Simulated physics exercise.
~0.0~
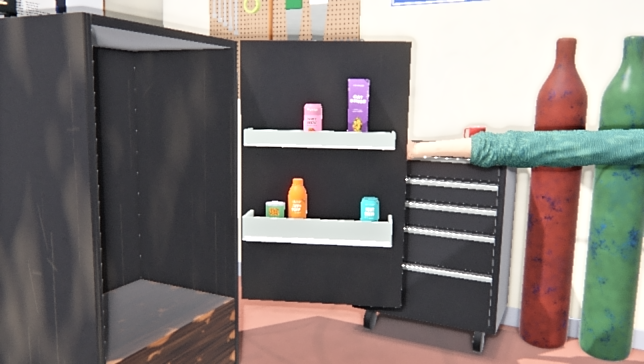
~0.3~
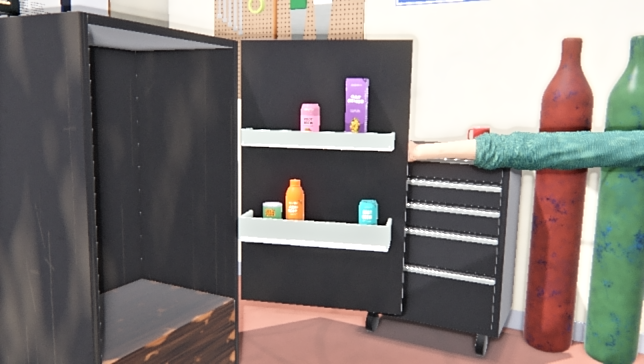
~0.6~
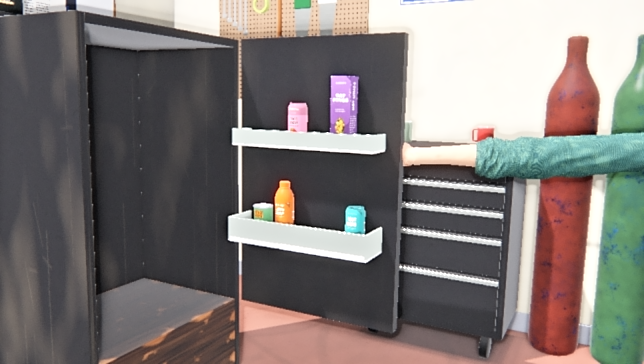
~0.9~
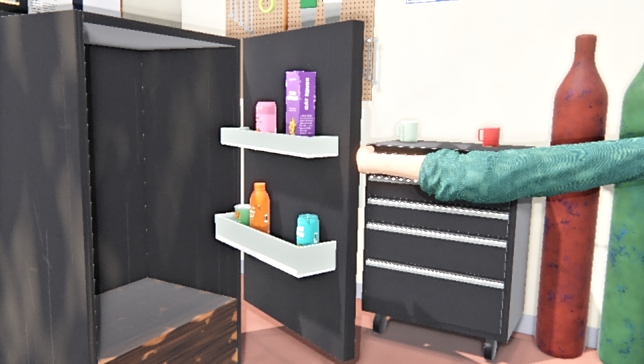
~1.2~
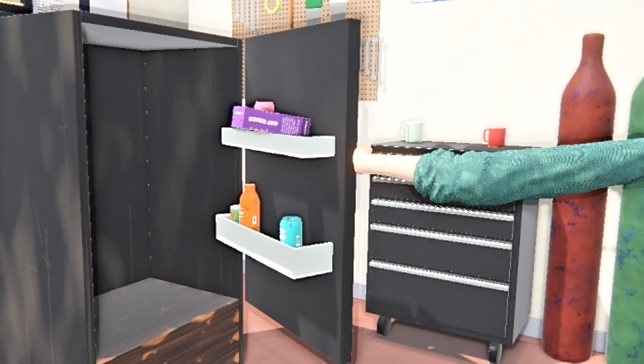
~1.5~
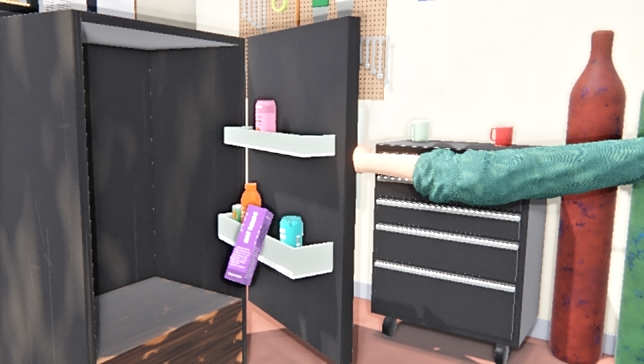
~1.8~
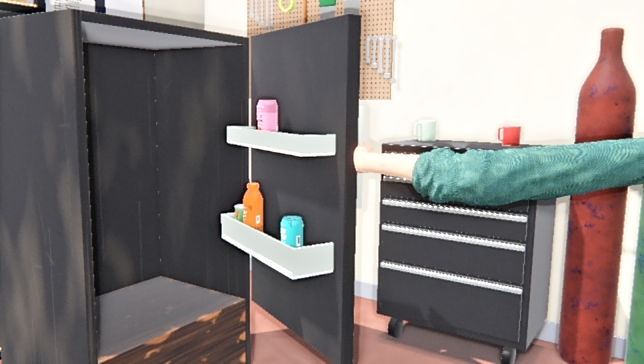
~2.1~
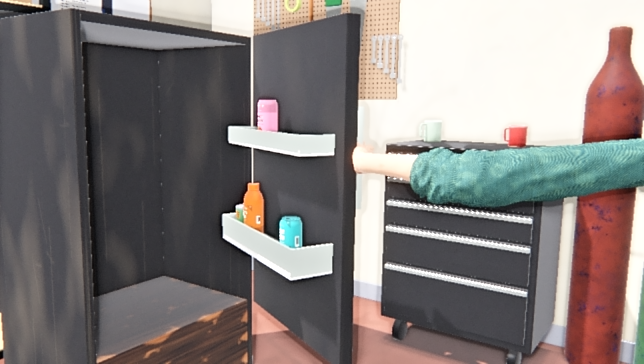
A locker door swings partway closed, and a purple carton topples off its upper rack.
